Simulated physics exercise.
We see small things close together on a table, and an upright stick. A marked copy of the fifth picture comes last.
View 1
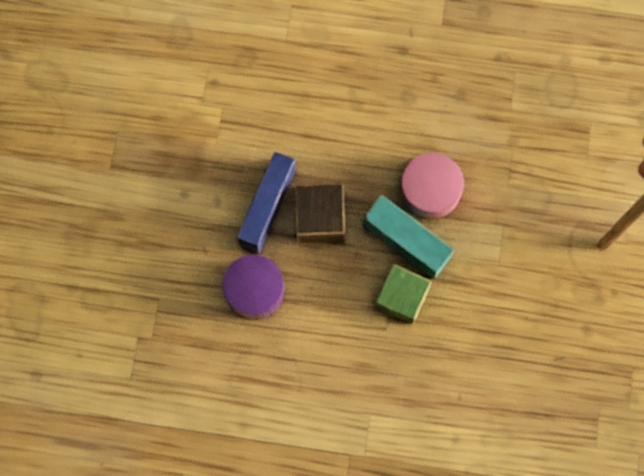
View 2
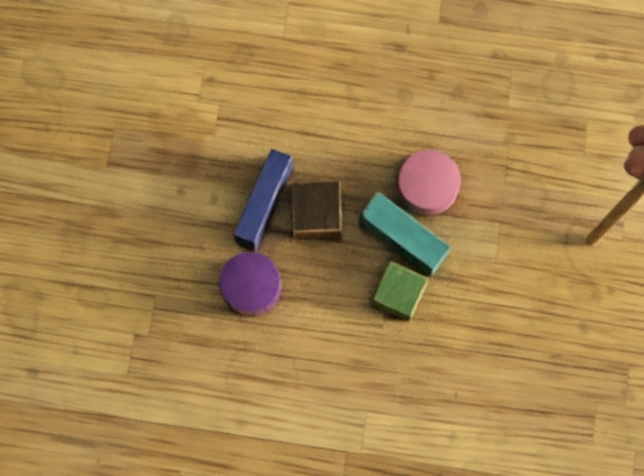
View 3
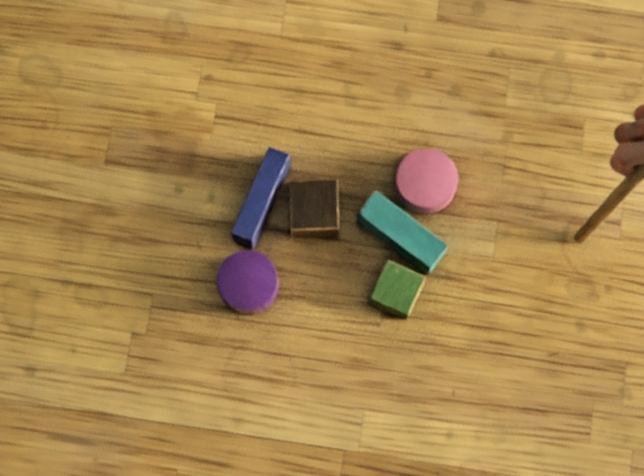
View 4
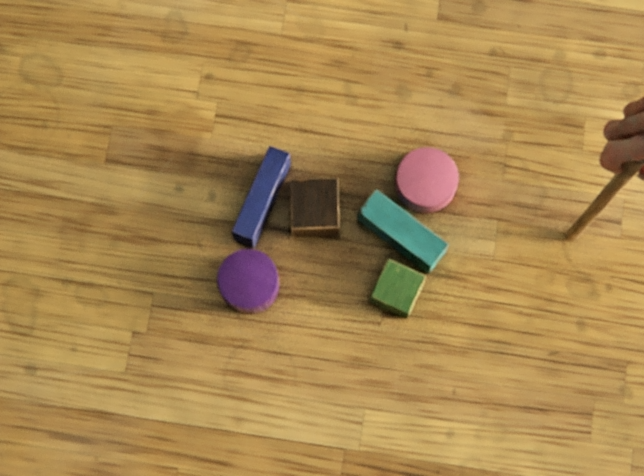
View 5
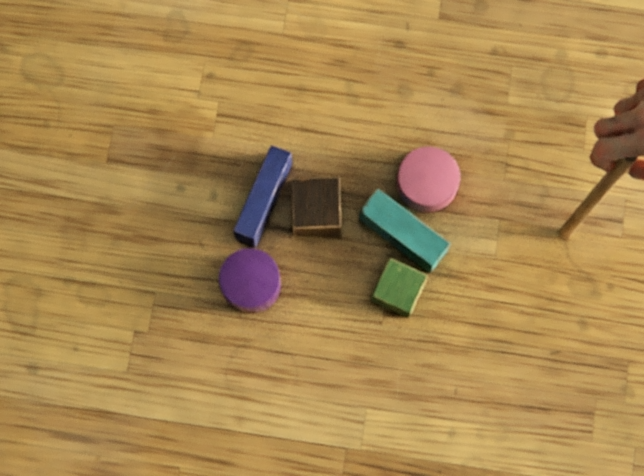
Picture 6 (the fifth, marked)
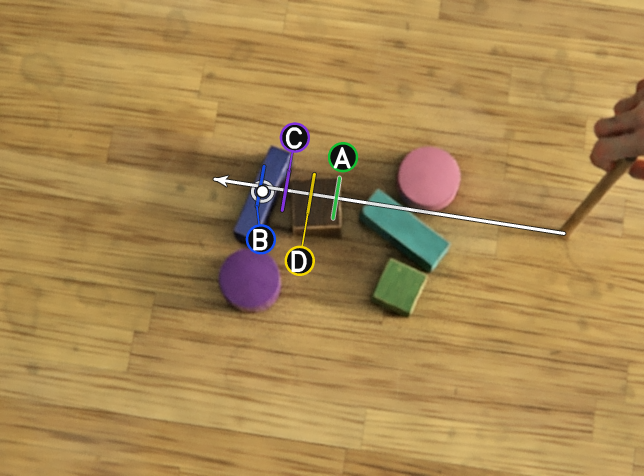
On a wooden surface, six small colored blocks and round pieces sat close together without being touched, while a hand holding a thin stick came in from the right and moved slightly left.
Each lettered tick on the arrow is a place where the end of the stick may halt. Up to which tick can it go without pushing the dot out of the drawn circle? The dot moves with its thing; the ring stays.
No farther than A.
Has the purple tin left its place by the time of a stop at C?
No.
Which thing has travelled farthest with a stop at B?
It is the black block.
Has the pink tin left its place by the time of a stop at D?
Yes.
On the marked copy, A at (336, 198); B at (260, 187); C at (286, 190); D at (311, 194); the arrow from (564, 233) to (214, 179); the white dot at (263, 191).
With A. Early on, foot of the stick (482, 221).
Further on, foot of the stick (401, 209); pink tin (420, 171).
At the end, foot of the stick (336, 199); pink tin (420, 171); black block (308, 209); the dot is still in its ring.
As for the rest, B shifts the dotted thing to (234, 196); C shifts the dotted thing to (234, 196); D shifts the dotted thing to (243, 197).
